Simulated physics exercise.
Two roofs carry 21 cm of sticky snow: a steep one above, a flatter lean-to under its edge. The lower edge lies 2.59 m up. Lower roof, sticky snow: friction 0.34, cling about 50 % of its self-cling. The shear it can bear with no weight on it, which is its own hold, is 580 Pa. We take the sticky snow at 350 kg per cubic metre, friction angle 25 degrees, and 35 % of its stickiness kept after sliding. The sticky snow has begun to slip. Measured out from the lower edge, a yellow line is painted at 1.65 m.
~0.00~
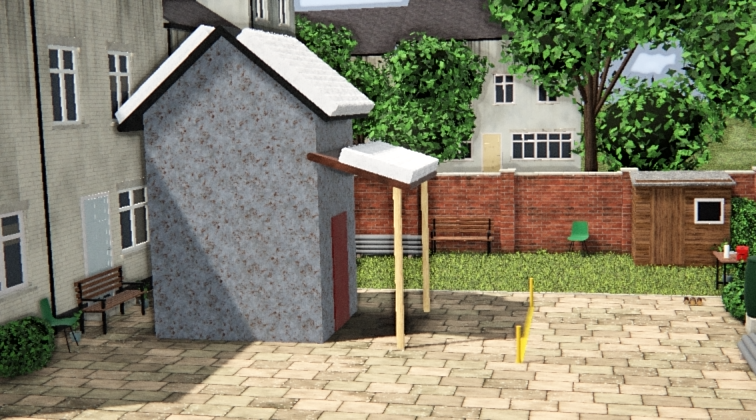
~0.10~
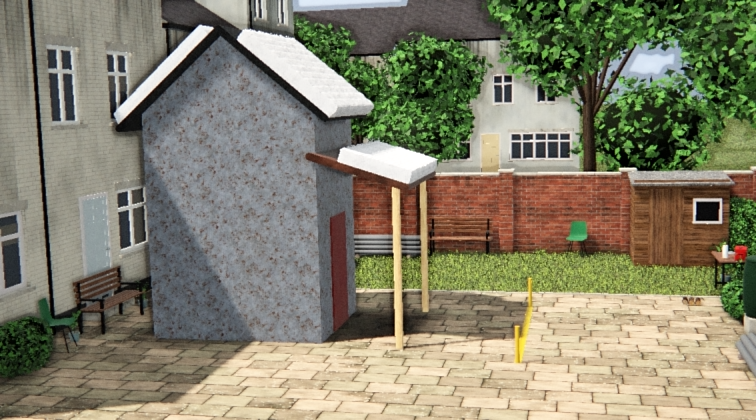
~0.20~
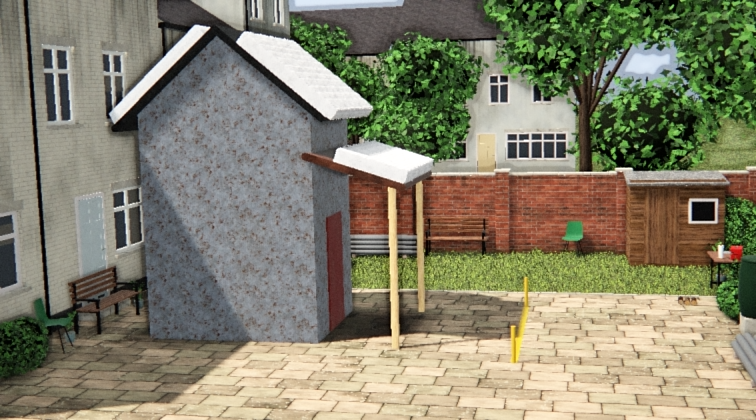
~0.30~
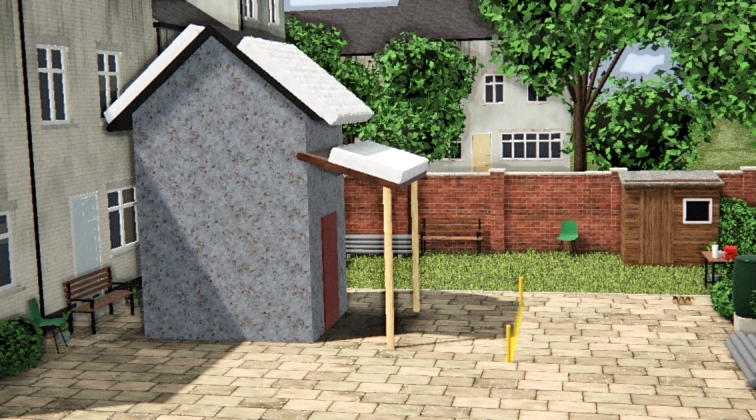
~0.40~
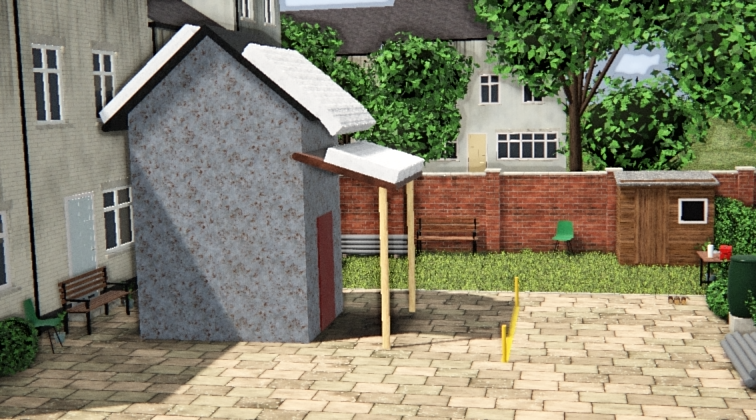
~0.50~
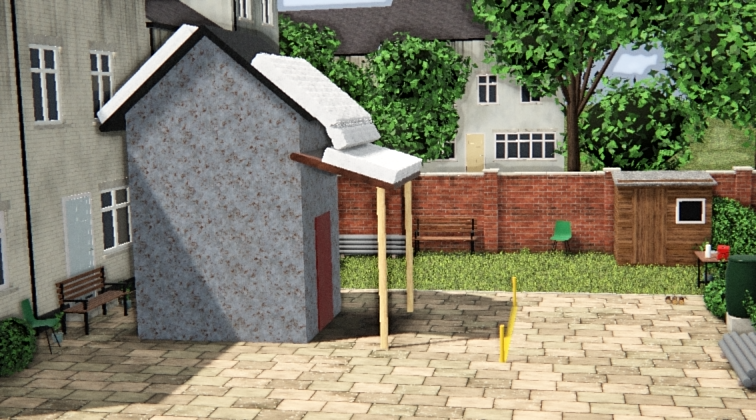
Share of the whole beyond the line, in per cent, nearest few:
Some 30 out of 100.
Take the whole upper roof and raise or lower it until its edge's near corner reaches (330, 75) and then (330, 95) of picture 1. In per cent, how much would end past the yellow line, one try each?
In that order: 45 %, 45 %.
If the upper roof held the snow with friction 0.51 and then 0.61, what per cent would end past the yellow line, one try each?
First try 6 per cent, second try 1 per cent.
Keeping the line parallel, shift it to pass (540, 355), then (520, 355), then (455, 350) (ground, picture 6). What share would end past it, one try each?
One by one: 16 in a hundred, 25 in a hundred, 60 in a hundred.
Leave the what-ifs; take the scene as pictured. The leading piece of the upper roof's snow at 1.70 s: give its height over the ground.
About 0.0 m.
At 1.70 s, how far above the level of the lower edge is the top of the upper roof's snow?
I'd estimate around 0.4 m up from the lower edge.
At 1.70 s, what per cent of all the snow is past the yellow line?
Roughly 12 per cent.
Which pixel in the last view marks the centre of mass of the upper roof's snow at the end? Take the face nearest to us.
(487, 337), roughly.
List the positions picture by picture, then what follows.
In the first picture, foremost bit of the sticky snow at (331, 100).
In the second picture, foremost bit of the sticky snow at (331, 101), its middle shifted 2.5 cm, 1 % of it past the upper edge, in one piece.
In the third picture, foremost bit of the sticky snow at (331, 112), its middle shifted 10.0 cm, 5 % of it past the upper edge, in one piece.
In the fourth picture, foremost bit of the sticky snow at (332, 118), its middle shifted 23 cm, 12 % of it past the upper edge, in one piece.
In the fifth picture, foremost bit of the sticky snow at (336, 120), its middle shifted 41 cm, 22 % of it past the upper edge, cracking.
In the sixth picture, foremost bit of the sticky snow at (343, 134), its middle shifted 65 cm, 34 % of it past the upper edge, cracking.
After 1.05 s, none is below the lower edge and 0 % is past the line.
After 1.70 s, 67 % is below the lower edge and 12 % is past the line.
After 2.35 s, 84 % is below the lower edge and 30 % is past the line.
After 3.00 s, 84 % is below the lower edge and 30 % is past the line.
After 3.10 s, 84 % is below the lower edge and 30 % is past the line.
